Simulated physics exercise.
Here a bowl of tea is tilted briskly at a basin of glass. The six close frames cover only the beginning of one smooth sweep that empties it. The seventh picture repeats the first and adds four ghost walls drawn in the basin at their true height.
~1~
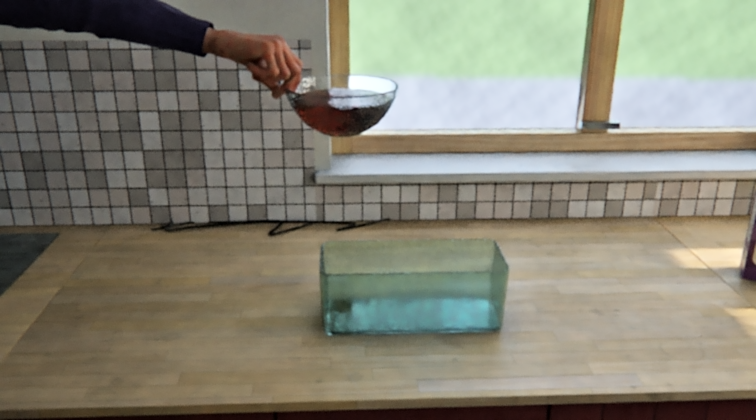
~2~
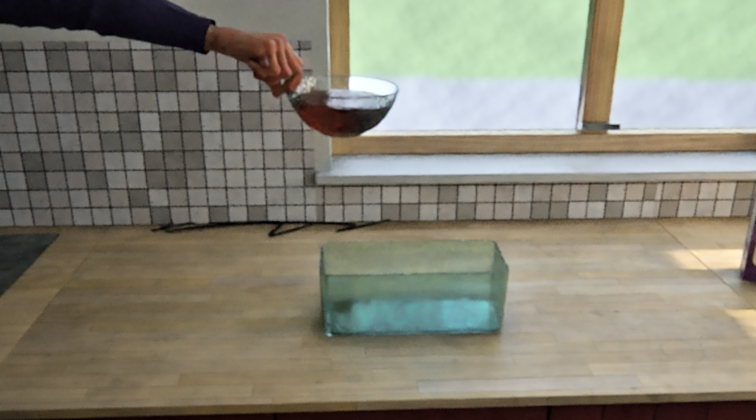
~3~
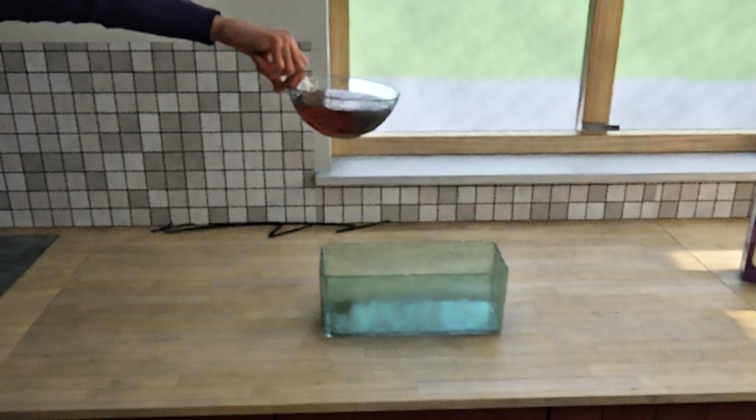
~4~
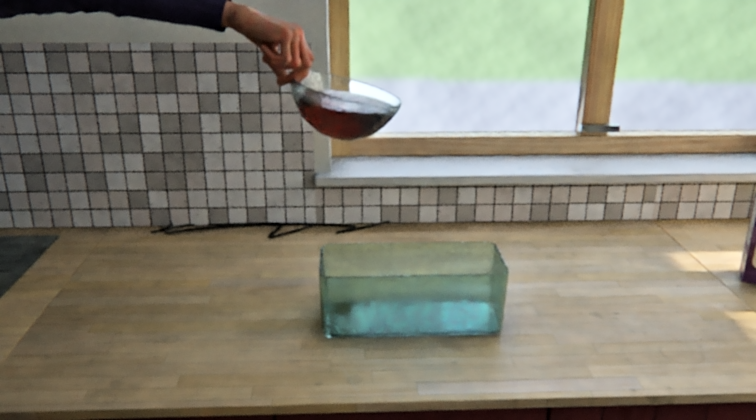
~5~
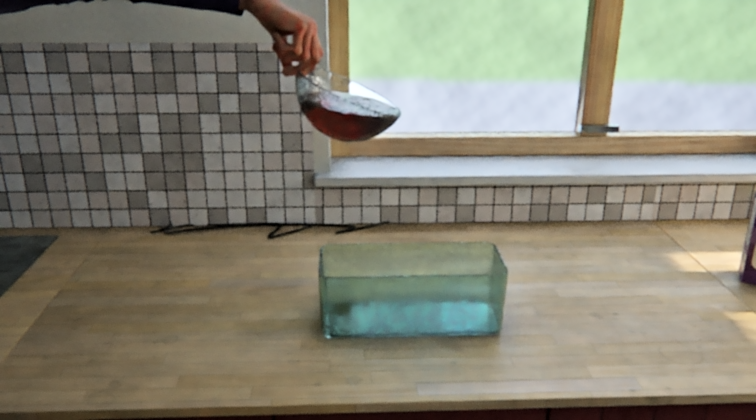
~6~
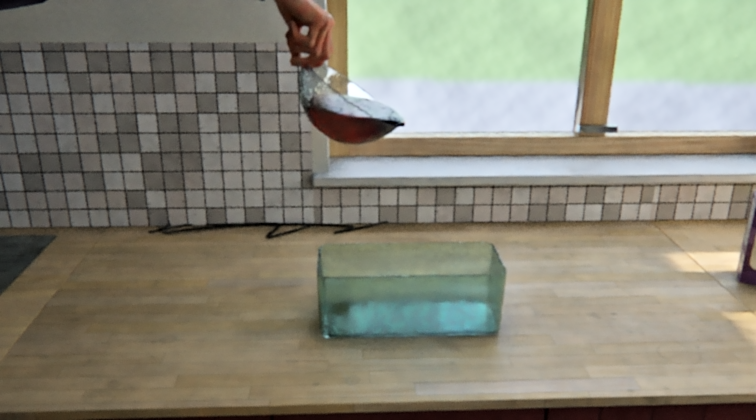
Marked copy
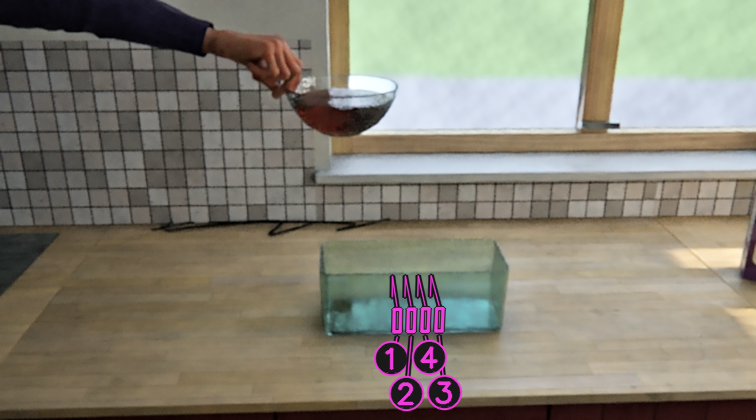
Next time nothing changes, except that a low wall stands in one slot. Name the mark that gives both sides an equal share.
Place 3.
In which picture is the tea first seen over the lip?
In picture 6.
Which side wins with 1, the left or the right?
The right side.
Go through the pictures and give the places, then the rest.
The first picture shows upright, lip at (397, 85); basin from (323, 332) to (502, 328); nothing has left yet.
The second picture shows upright, lip at (398, 87); nothing has left yet.
The third picture shows tipped about 6°, lip at (399, 93); nothing has left yet.
The fourth picture shows tipped about 14°, lip at (400, 101); nothing has left yet.
The fifth picture shows tipped about 24°, lip at (400, 111); nothing has left yet.
The sixth picture shows tipped about 35°, lip at (397, 123); tea is over the lip, down to (397, 123).
On the marked copy, 1 at (397, 336); 2 at (411, 336); 3 at (439, 335); 4 at (425, 336).
With 1, about 16 % ends left of the wall and 77 % right of it; 7 % is lost outside.
With 2, about 23 % ends left of the wall and 70 % right of it; 7 % is lost outside.
With 3, about 50 % ends left of the wall and 44 % right of it; 7 % is lost outside.
With 4, about 32 % ends left of the wall and 62 % right of it; 6 % is lost outside.
